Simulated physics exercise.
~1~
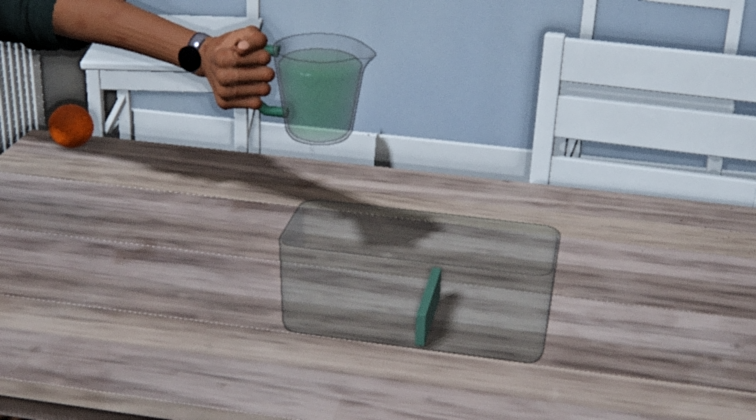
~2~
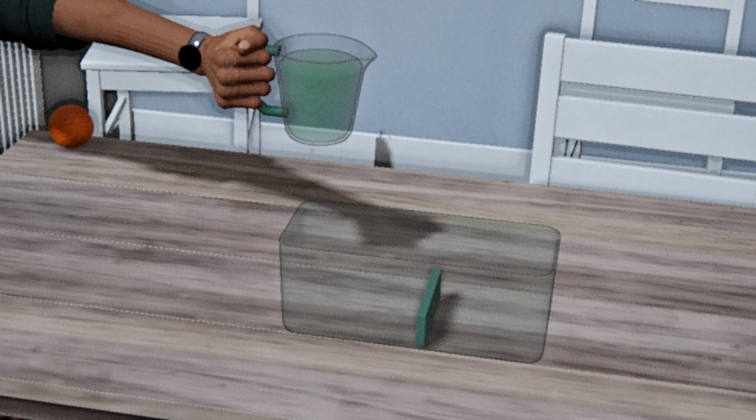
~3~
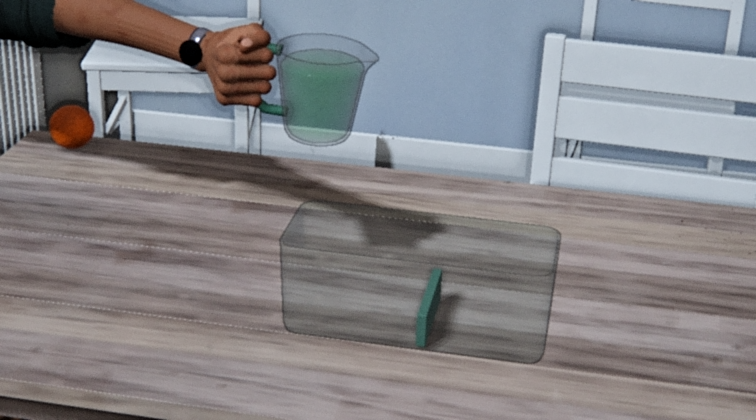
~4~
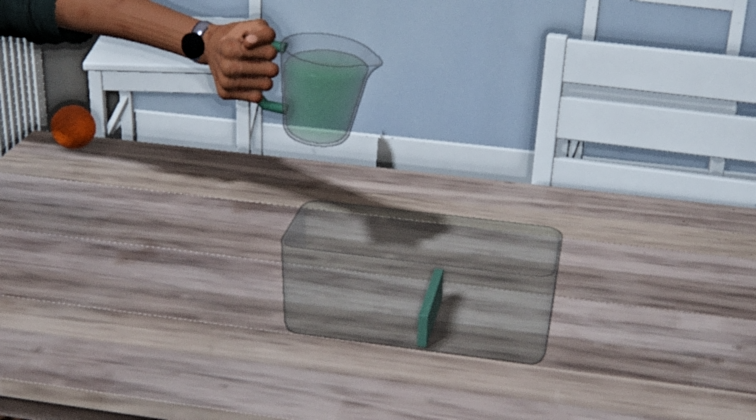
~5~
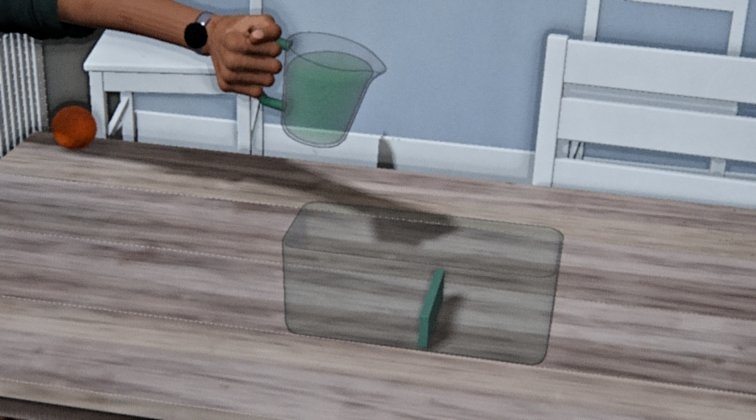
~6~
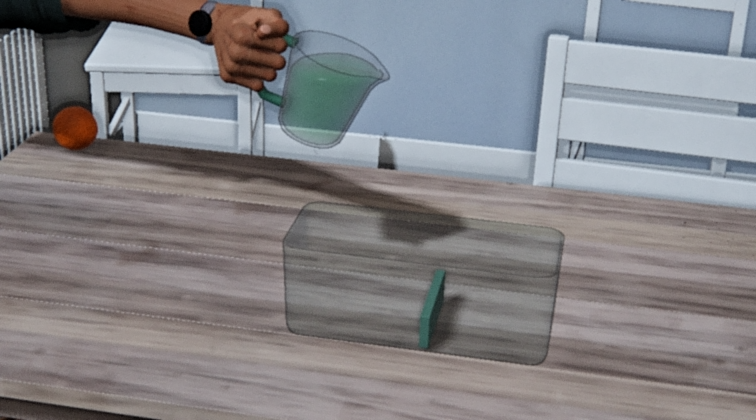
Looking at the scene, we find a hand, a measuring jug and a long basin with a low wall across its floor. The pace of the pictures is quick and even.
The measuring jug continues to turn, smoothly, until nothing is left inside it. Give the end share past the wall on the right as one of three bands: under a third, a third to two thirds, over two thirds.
The end share is a third to two thirds.
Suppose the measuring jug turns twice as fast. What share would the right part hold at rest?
Around 25 per cent ends up there.
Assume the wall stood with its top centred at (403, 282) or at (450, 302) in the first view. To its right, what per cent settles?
Roughly 80 per cent first and roughly 15 per cent second.
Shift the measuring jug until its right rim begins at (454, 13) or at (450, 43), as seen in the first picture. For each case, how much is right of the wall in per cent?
About 80 % the first time, about 90 % the second.
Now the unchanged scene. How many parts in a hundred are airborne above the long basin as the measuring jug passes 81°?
It's about 30 per cent.
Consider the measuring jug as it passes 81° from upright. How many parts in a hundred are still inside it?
Some 55 per cent has not yet come out.
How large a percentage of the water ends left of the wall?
I'd put it at about 55 per cent.
A moment on, the measuring jug is tipped on its side and 57 per cent is still to pour, 2 is left of the wall and 12 right of it.
Next, the measuring jug is tipped right over and 4 per cent is still to pour, 40 is left of the wall and 44 right of it.
Then the measuring jug is tipped right over and 0 per cent is still to pour, 53 is left of the wall and 44 right of it.
Later the measuring jug is tipped right over and 0 per cent is still to pour, 53 is left of the wall and 44 right of it.
At rest 53 per cent lies left of the wall, 44 right of it and 2 outside.
